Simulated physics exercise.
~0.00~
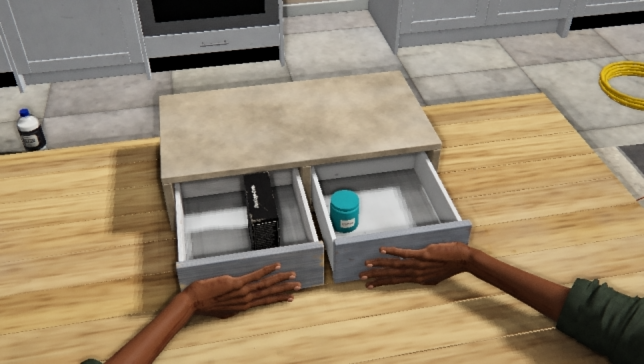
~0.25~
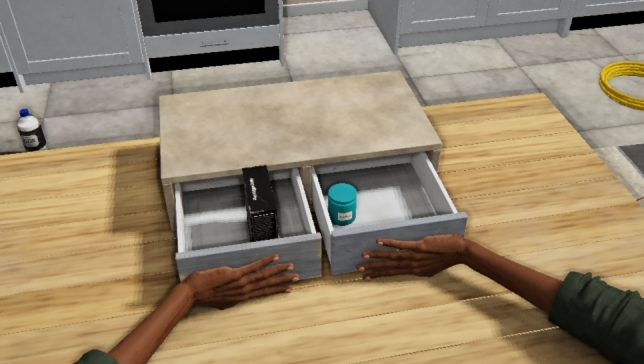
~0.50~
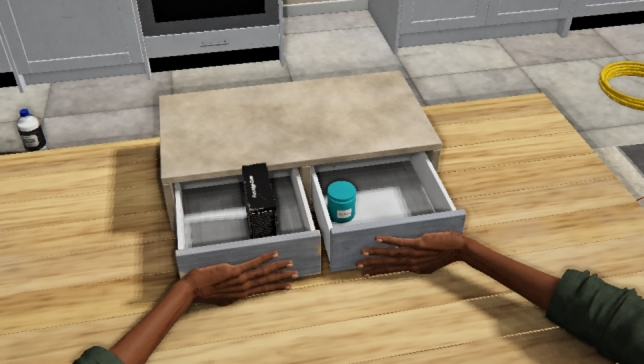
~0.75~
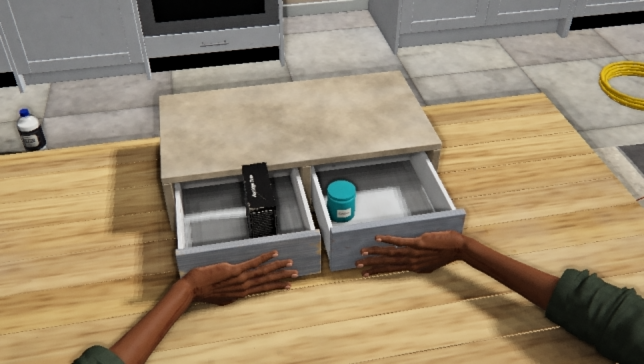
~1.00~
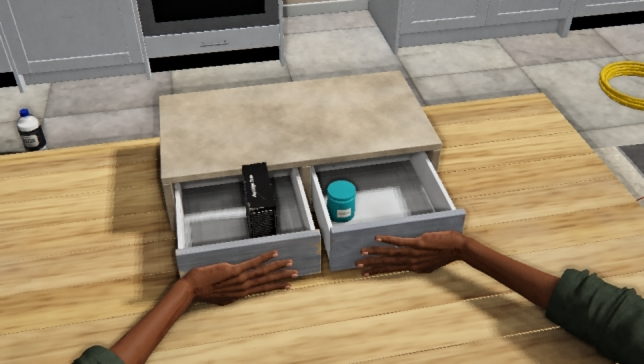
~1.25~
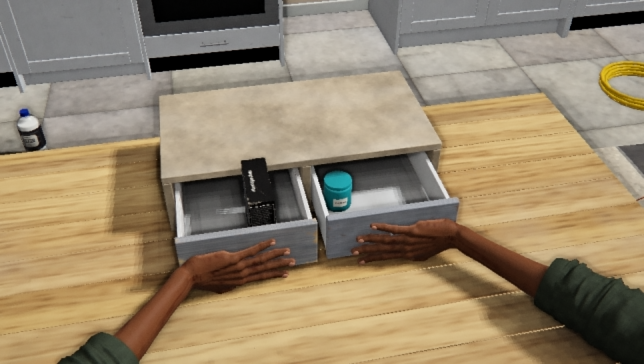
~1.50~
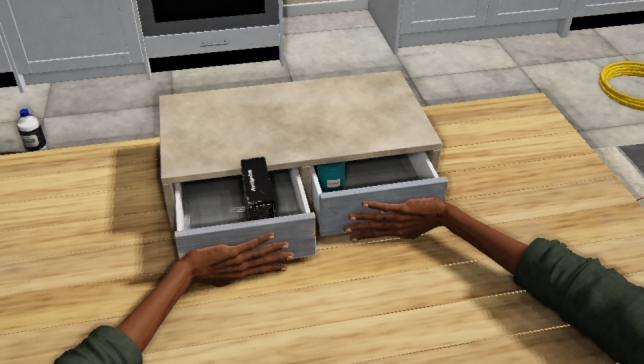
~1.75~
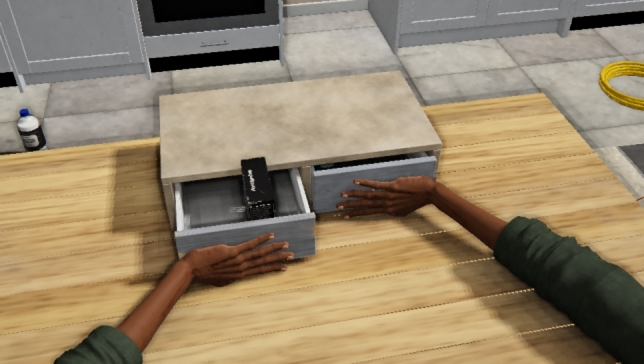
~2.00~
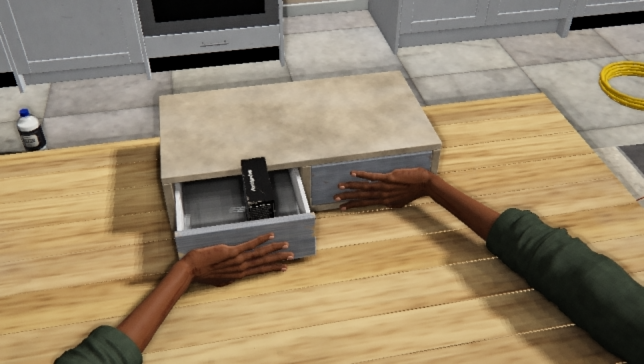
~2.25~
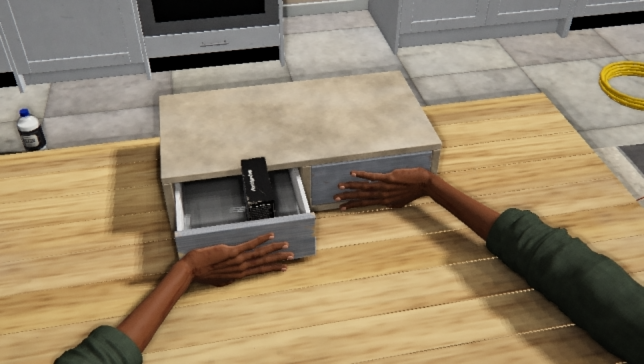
On a light wooden surface in a kitchen with a grey tiled floor, seen from above and in front, a small chest with a beige top has two grey drawers standing open. An upright black packet sits in the left drawer and a turquoise jar in the right, with a hand against each front. The hands push both drawers in slightly, pause, then push again. The left drawer soon stops, still well open, while the right one slides on, carrying the jar out of sight. Finally the right drawer is flush and the left stays ajar, its packet still upright.
